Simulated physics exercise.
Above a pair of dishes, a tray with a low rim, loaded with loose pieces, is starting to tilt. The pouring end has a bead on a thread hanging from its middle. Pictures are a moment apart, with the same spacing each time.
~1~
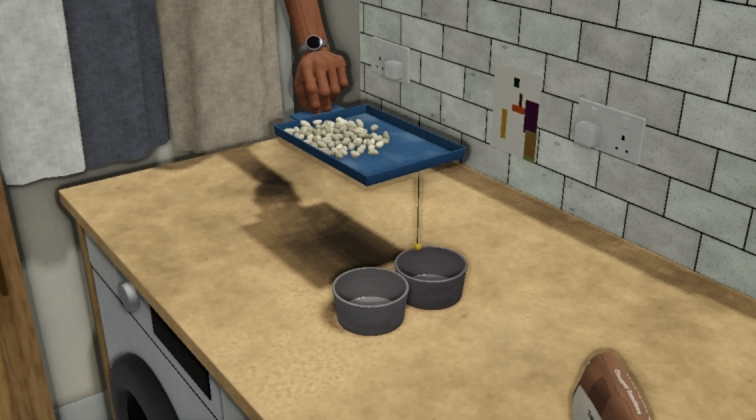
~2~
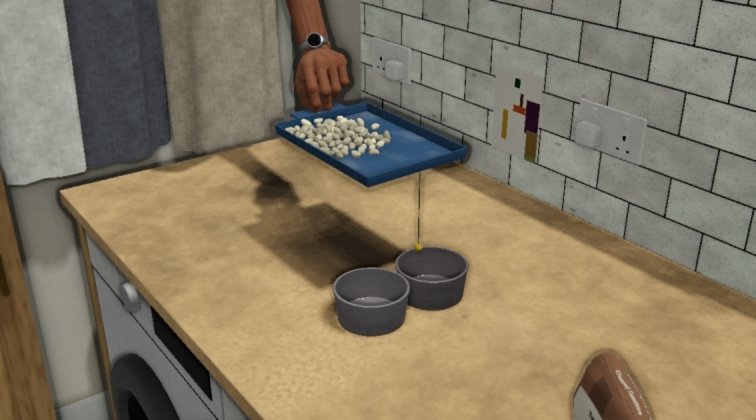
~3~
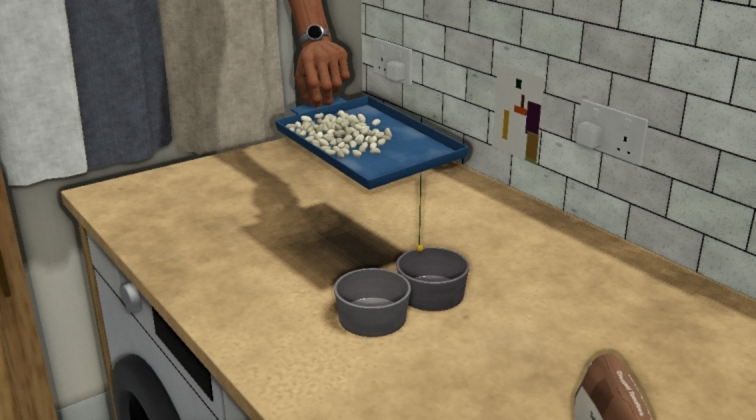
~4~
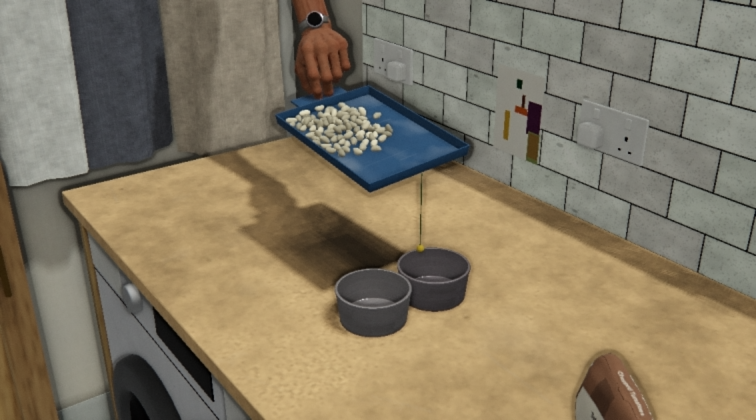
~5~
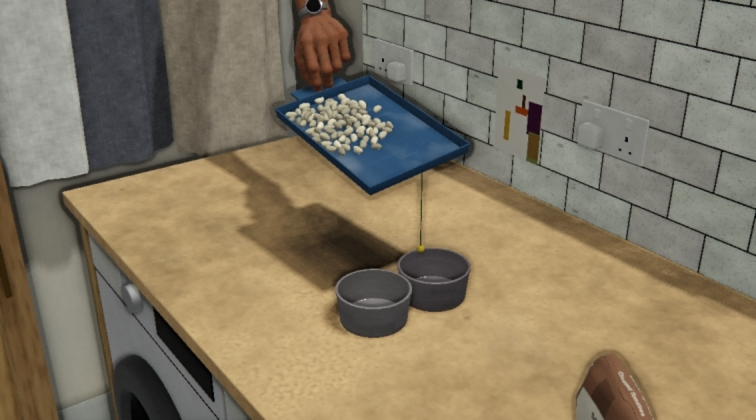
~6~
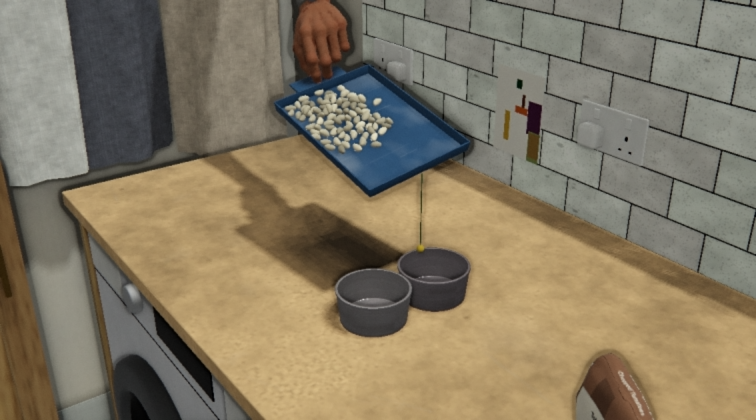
A hand held a blue tray of white beans above two dark dishes on a wooden counter, then gradually lifted its back end, tilting the tray toward its lower left corner.
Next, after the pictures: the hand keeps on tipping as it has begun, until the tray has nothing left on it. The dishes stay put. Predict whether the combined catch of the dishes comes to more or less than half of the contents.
Basically it's a mostly caught load, that one.
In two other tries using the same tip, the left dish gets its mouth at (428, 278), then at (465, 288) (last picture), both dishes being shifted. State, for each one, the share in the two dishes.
You'd get near 20 per cent and afterwards near 0 per cent.
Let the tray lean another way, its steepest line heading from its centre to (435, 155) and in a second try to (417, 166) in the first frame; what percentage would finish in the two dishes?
The first comes to 20 %, while the second comes to 40 %.
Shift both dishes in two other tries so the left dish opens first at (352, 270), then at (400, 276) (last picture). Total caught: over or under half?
Result, first setup: The bulk; second setup: The bulk.
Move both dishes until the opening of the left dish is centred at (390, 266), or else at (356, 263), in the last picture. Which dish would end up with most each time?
First try: The left-side dish; second try: The left-side dish.
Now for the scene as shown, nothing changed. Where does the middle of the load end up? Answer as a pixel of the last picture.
Somewhere around (378, 305) in the final view.
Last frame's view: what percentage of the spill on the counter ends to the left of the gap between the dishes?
It works out at some 90 percent.
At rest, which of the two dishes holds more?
The one that comes out ahead is the leftward one.
Shortly afterwards, tray tipped steeply; all but a few on the tray; only a few in the air.
Next, tray tipped right over; all but a few on the tray; a little in the left dish; only a few in the right dish; only a few outside both.
Some moments later, tray tipped past a quarter turn; near two thirds in the left dish; a little in the right dish; near a third outside both.
In the end, tray tipped past a quarter turn; near two thirds in the left dish; a little in the right dish; near a third outside both.
